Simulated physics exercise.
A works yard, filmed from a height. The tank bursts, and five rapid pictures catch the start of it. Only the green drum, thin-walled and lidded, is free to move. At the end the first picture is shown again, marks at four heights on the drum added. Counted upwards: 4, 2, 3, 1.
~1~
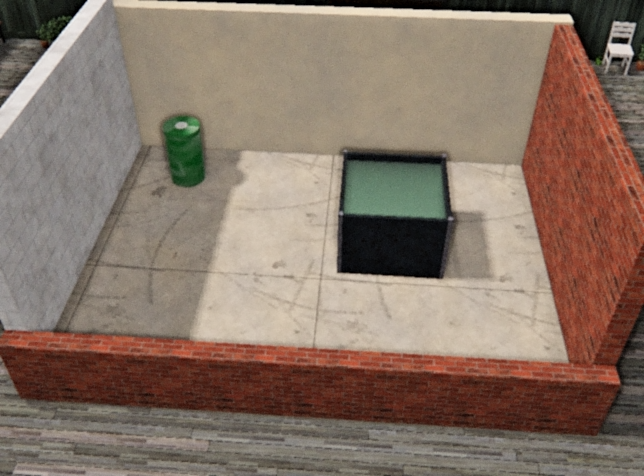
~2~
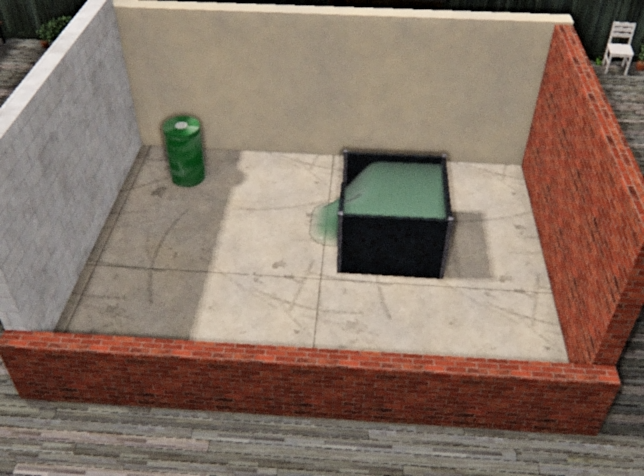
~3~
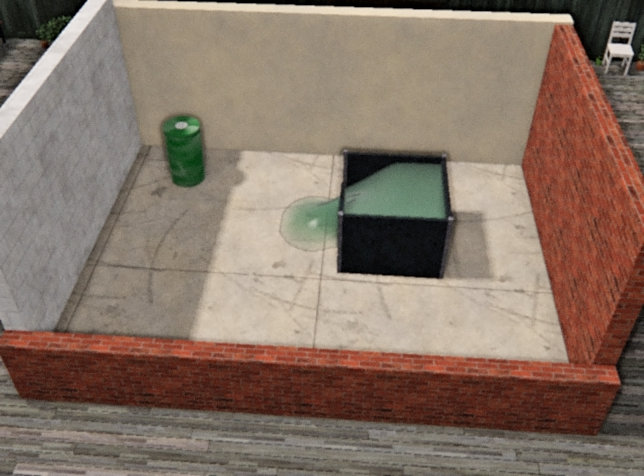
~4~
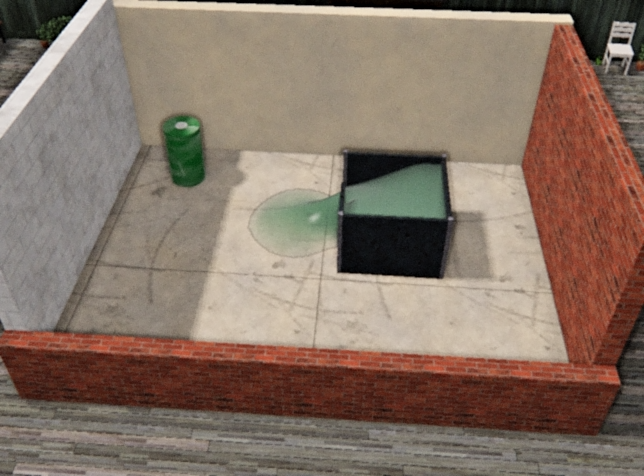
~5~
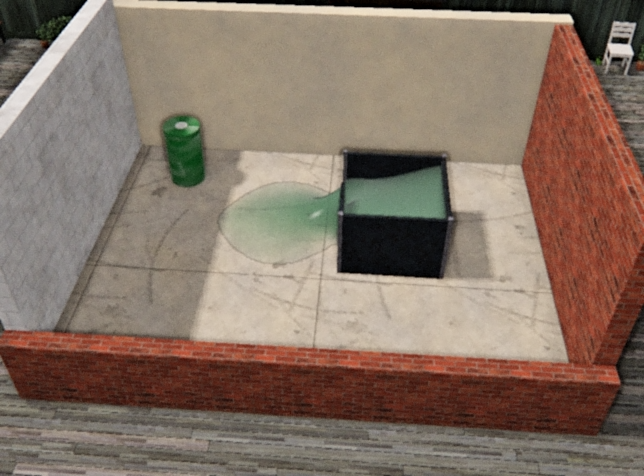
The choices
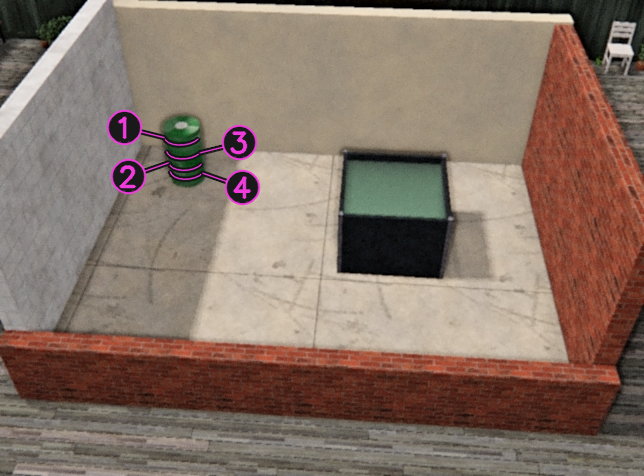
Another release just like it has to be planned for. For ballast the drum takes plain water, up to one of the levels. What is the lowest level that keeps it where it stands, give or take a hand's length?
Use line 2.
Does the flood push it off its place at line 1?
No, not at all.
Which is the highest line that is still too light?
That is line 4.
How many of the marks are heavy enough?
Three.
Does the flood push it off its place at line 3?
No, not at all.
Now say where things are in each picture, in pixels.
Lid of the green drum at (181, 126); tank full, its middle at (394, 189), in the first frame.
In the second frame, 1 % of the ground wet, in view closest to the drum at (320, 213).
In the third frame, 3 % of the ground wet, in view closest to the drum at (289, 213).
In the fourth frame, 6 % of the ground wet, in view closest to the drum at (268, 203).
Lid of the green drum at (181, 126); 9 % of the ground wet, in view closest to the drum at (237, 204), in the fifth frame.
On the marked copy, 1 at (178, 145); 2 at (182, 170); 3 at (180, 158); 4 at (183, 179); from the bottom up 4, 2, 3, 1.
Choosing 1, it does not move.
Choosing 2, it does not move.
Choosing 3, it does not move.
Choosing 4, it is pushed about its own width away.
